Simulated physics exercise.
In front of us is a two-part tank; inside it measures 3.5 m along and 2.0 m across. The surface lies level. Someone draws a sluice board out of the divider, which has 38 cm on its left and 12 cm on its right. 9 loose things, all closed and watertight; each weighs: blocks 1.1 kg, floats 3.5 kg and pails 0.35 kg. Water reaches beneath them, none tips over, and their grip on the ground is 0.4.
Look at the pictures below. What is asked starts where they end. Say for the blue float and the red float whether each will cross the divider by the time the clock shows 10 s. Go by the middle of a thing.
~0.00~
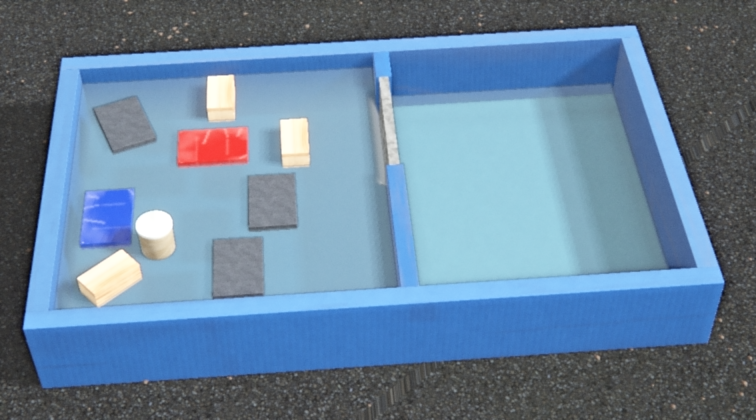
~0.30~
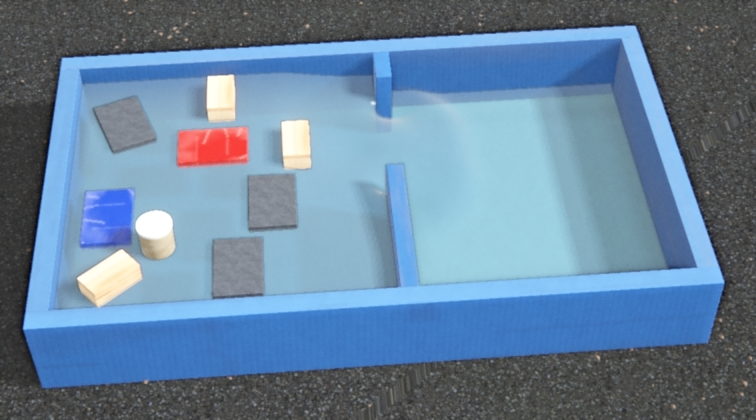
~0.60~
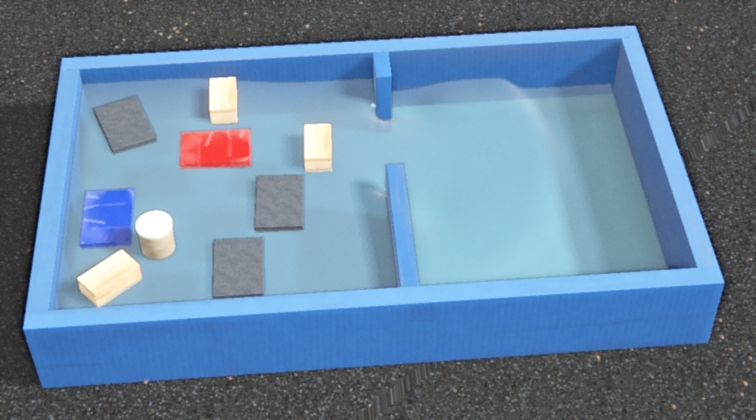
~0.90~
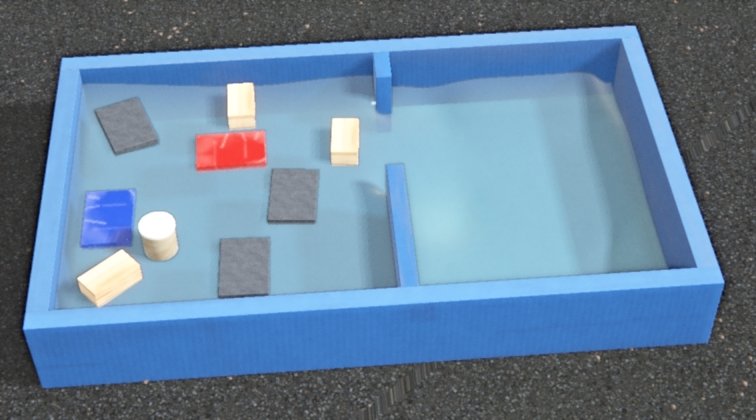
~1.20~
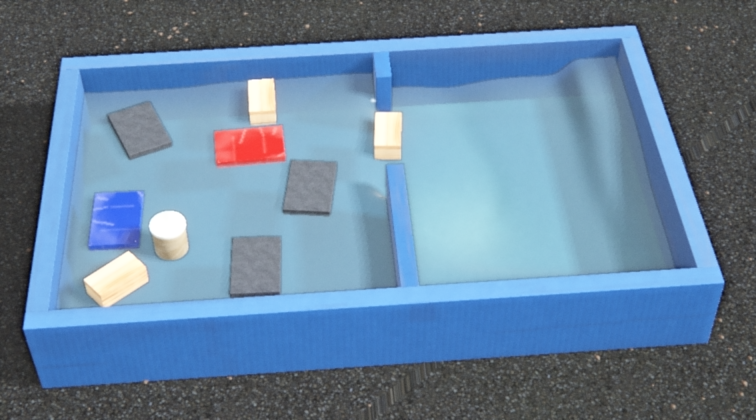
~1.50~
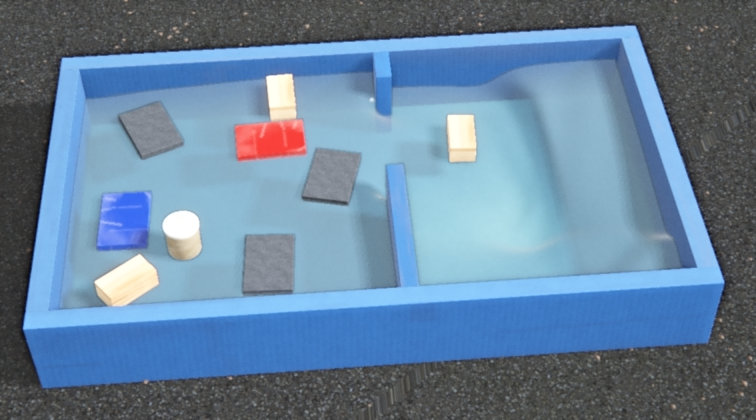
Judging by the middle, the blue float stays on the near side and the red float reaches the far side.
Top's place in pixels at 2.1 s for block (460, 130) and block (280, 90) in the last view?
I'd say close to (571, 131) and close to (315, 96).
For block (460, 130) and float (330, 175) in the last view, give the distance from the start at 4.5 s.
Shifts: 200 cm / 120 cm.
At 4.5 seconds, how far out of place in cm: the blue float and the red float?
About 10 cm and 60 cm, respectively.
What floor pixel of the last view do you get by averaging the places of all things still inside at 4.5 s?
Near (282, 236).
After 2.1 s the blue float is near (133, 216), 0.2 m from its start, afloat; the red float is near (307, 138), 0.6 m from its start, afloat; 2 of 9 are over the mark; 9 afloat.
After 4.5 s the blue float is near (123, 220), 0.1 m from its start, afloat; the red float is near (307, 167), 0.6 m from its start, afloat; 2 of 9 are over the mark; 9 afloat.
After 7.0 s the blue float is near (128, 223), 0.1 m from its start, afloat; the red float is near (413, 125), 1.3 m from its start, afloat; 3 of 9 are over the mark; 9 afloat.
After 10.0 s the blue float is near (128, 209), 0.2 m from its start, afloat; the red float is near (619, 182), 2.5 m from its start, afloat; 3 of 9 are over the mark; 9 afloat.
